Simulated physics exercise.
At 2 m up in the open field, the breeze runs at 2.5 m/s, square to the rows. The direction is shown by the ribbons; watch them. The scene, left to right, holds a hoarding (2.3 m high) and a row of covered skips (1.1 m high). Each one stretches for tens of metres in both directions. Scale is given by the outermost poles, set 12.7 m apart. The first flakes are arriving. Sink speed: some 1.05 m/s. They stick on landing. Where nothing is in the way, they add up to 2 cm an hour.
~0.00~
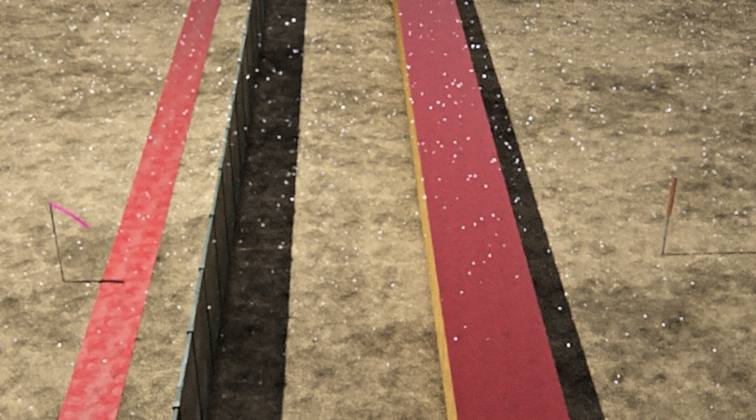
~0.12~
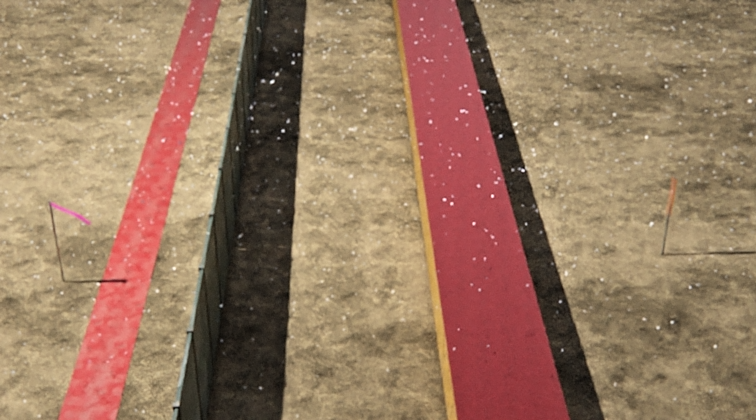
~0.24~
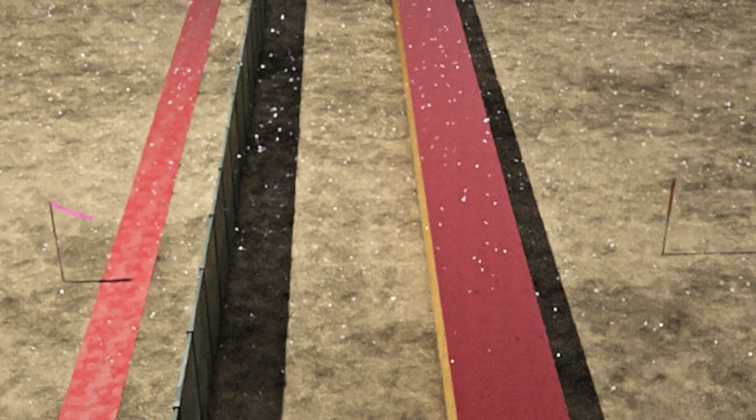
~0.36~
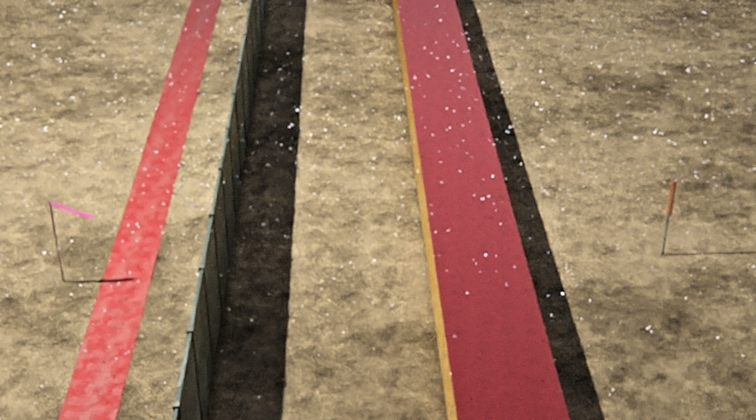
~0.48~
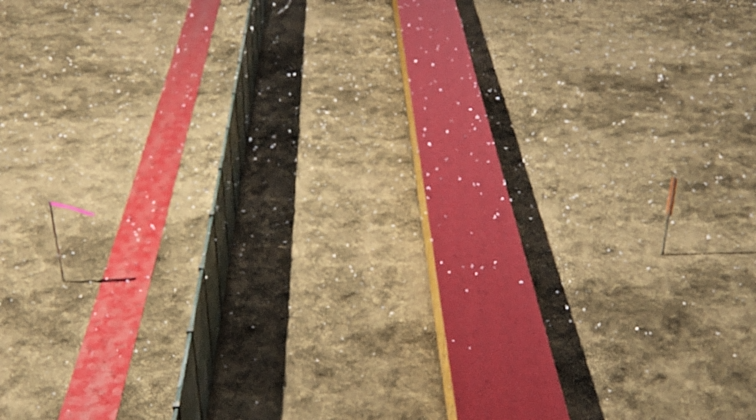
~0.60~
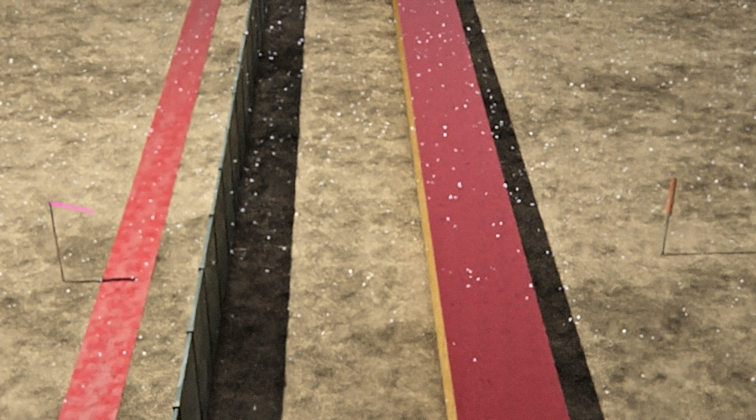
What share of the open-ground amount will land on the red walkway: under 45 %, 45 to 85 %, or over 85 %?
It will be over 85 % of the open amount.
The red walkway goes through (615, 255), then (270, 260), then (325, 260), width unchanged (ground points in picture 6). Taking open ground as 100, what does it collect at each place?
In order: Close to 90 %, close to 80 %, close to 80 %.
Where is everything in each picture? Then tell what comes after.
The first picture shows the left ribbon ends at (89, 227), leaning 55 degrees to the right.
The second picture shows the right ribbon ends at (669, 215), hanging almost straight and the red one passes (132, 262).
The third picture shows the left ribbon ends at (93, 220), leaning 65 degrees to the right, above the rows the flakes slant 75 degrees from upright, towards the right and the top of the hoarding crosses (227, 132).
The fourth picture shows the right ribbon ends at (669, 215), hanging almost straight and the red one passes (149, 202).
The fifth picture shows the left ribbon ends at (94, 215), leaning 70 degrees to the right and above the rows the flakes slant 75 degrees from upright, towards the right.
The sixth picture shows the right ribbon ends at (669, 215), hanging almost straight and the top of the row of covered skips crosses (463, 177).
After 10 minutes open ground has 3 mm and the red walkway 3 mm.
After 30 minutes open ground has 10 mm and the red walkway 10 mm.
After 60 minutes open ground has 20 mm and the red walkway 20 mm, so the red walkway has 98 % of the open amount; the left half of it has 96 %, the right half 100 %.
